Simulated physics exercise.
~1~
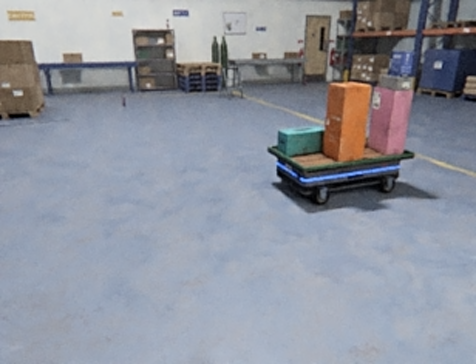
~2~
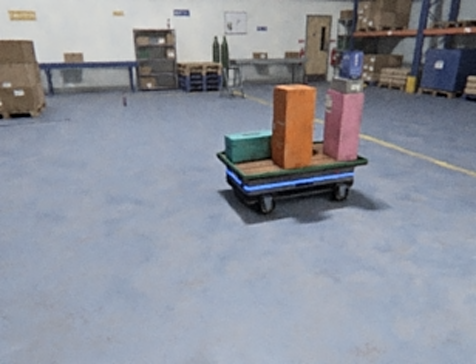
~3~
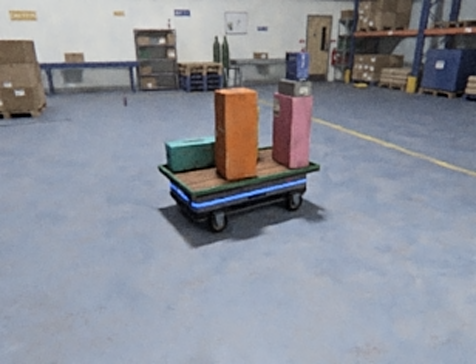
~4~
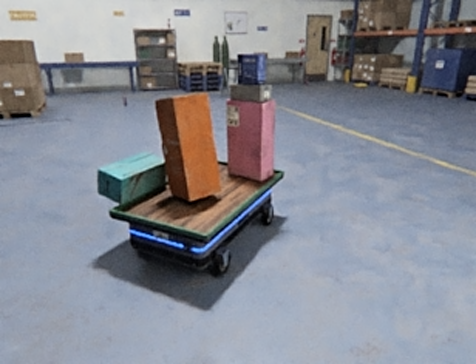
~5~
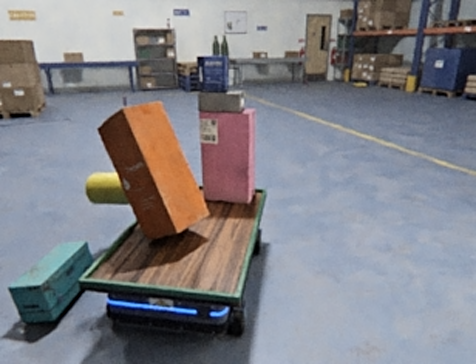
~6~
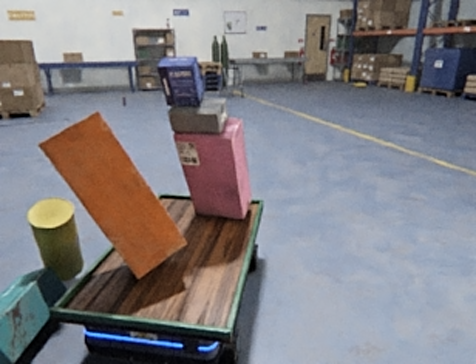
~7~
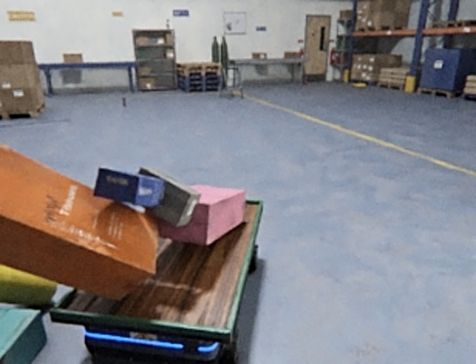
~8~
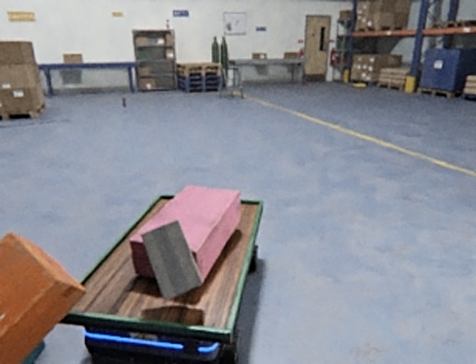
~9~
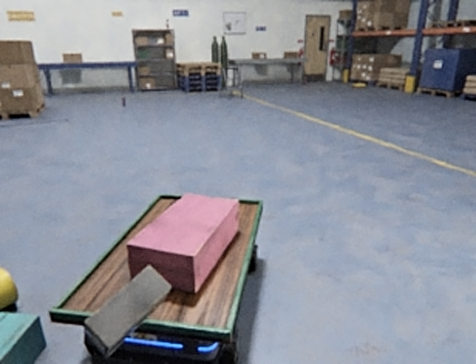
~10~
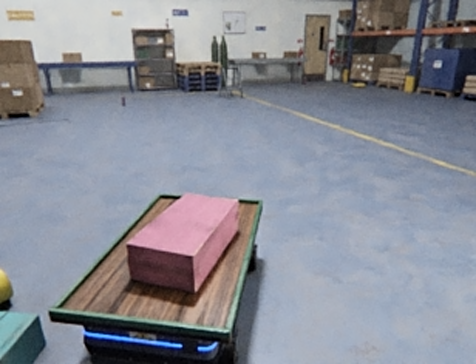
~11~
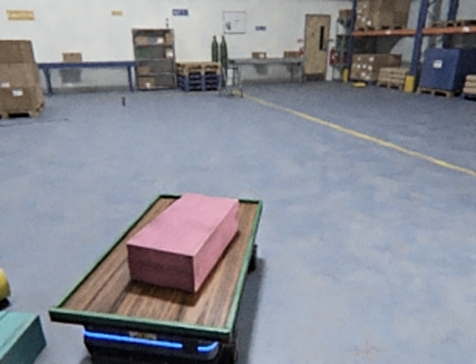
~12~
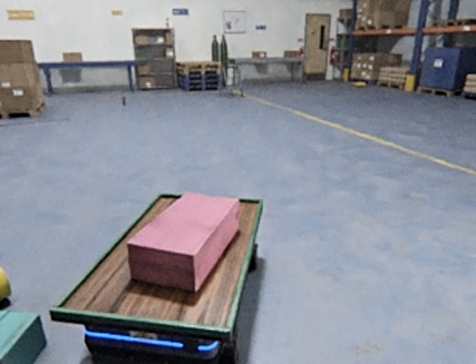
A flat wooden-decked cart with a green rim and glowing blue strip rolls across a blue warehouse floor toward the handheld camera, with shelving, boxes and a yellow line behind. It carries a turquoise toolbox on the left, a tall orange box in the middle, and an upright pink box with a grey parcel and blue box stacked on top. As the cart turns, the toolbox and a yellow canister drop off and the orange box leans left. The stack topples, and the orange, blue and grey pieces leave the deck. The cart stands still, only the pink box lying on it.
